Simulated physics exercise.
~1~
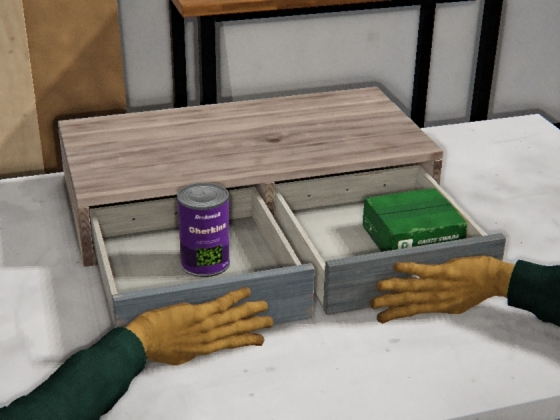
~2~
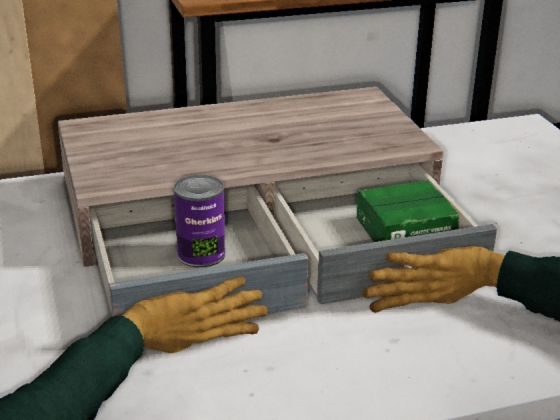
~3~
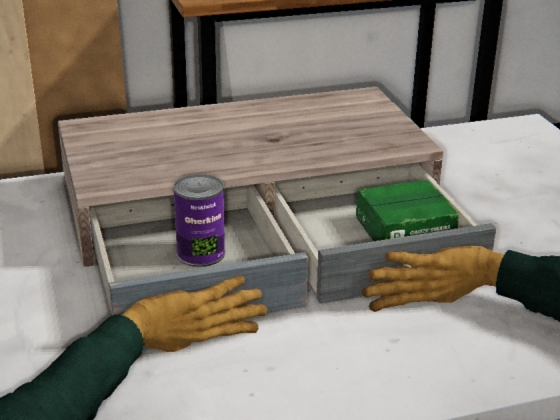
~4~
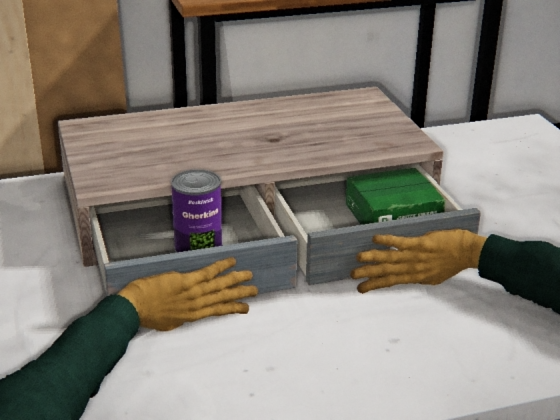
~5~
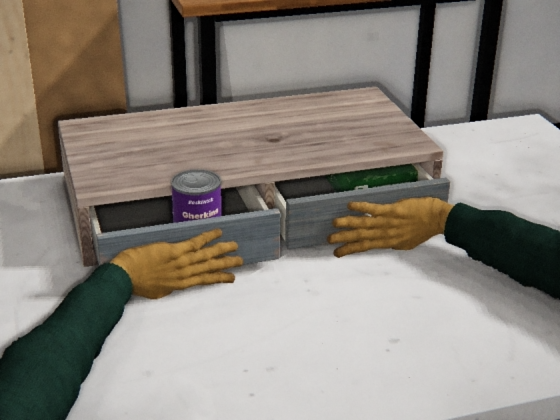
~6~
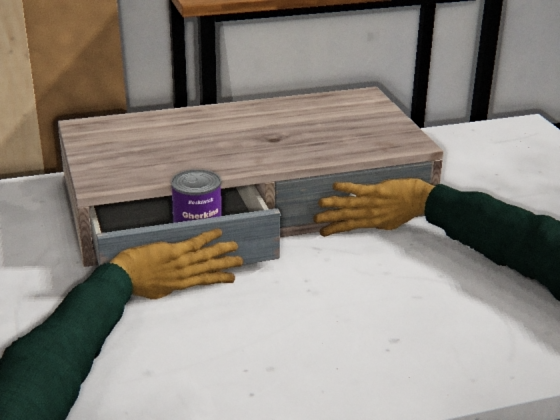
Two hands push both drawers inward; the right one shuts, the left stays ajar.
